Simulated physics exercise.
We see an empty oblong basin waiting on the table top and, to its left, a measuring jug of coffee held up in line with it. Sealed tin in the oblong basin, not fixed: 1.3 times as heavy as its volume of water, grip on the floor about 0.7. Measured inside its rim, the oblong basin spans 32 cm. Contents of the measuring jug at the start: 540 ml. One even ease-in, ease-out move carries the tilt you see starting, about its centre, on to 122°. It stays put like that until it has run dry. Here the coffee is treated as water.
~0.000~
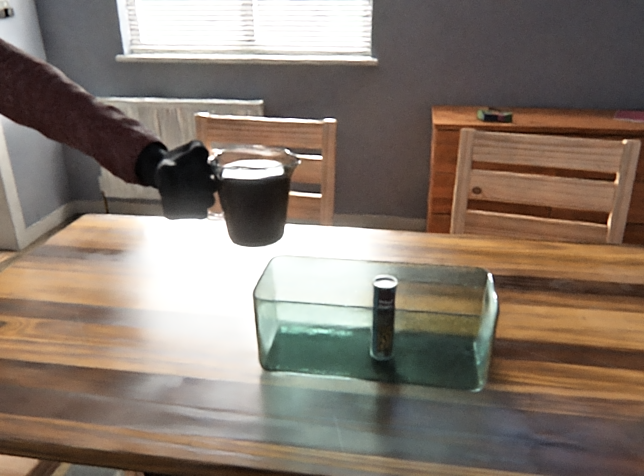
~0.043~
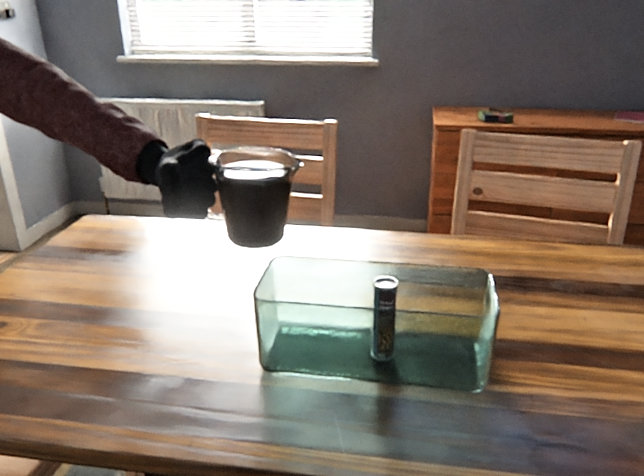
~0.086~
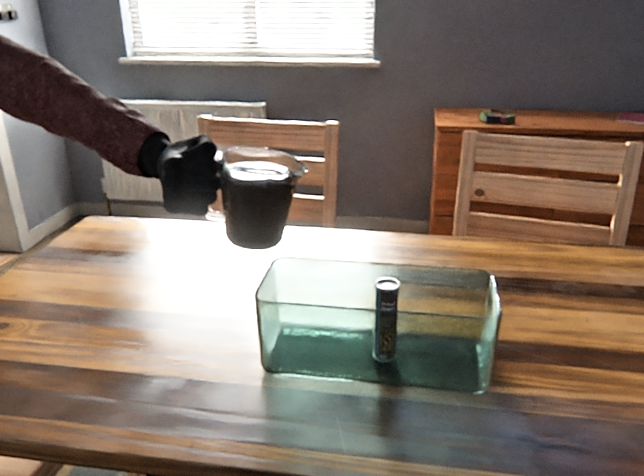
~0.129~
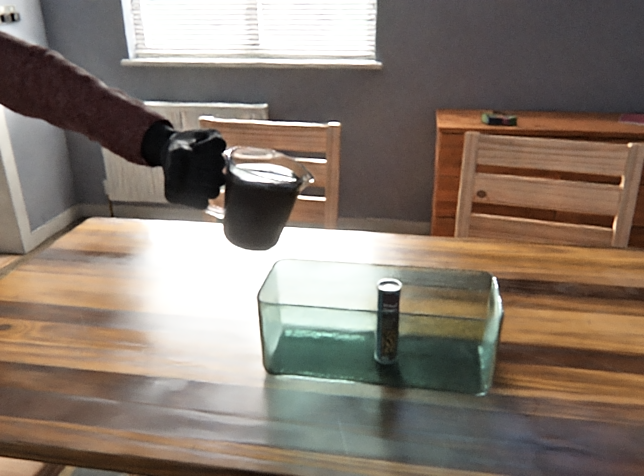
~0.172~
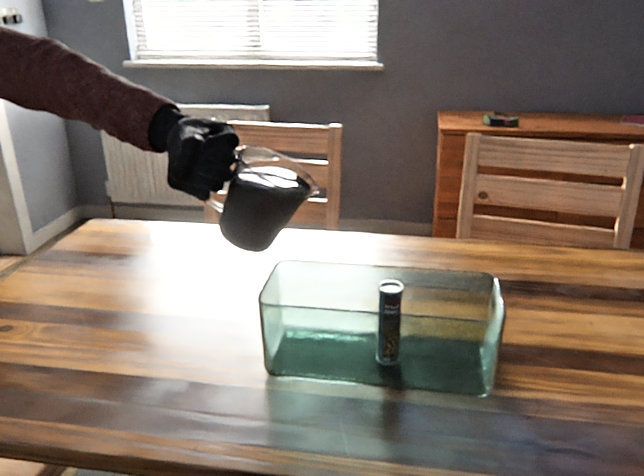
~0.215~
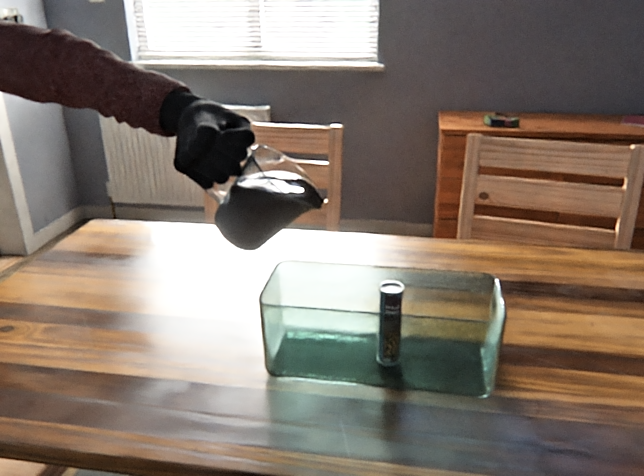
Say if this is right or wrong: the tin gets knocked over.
Wrong, it stays standing.
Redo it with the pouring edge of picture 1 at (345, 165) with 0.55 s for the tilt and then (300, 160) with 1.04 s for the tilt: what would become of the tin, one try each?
First it stays on its base; then it stays on its base.
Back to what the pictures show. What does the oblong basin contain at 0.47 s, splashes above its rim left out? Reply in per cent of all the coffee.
Around 46 percent.
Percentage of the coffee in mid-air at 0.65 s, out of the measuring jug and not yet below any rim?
Around 4 percent of it is airborne.
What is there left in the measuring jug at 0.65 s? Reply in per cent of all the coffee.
Around 1 in a hundred.
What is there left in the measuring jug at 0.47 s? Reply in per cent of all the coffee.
I'd put it near 34 percent.
By 0.47 s the tilt is 115° and 33 per cent is still to pour; the tin stands where it began.
By 0.65 s the tilt is 122° and 1 per cent is still to pour; the tin stands where it began.
By 0.84 s the tilt is 122° and 0 per cent is still to pour; the tin stands where it began.
By 1.05 s the tilt is 122° and 0 per cent is still to pour; the tin stands where it began.
At rest the tin stands where it began.
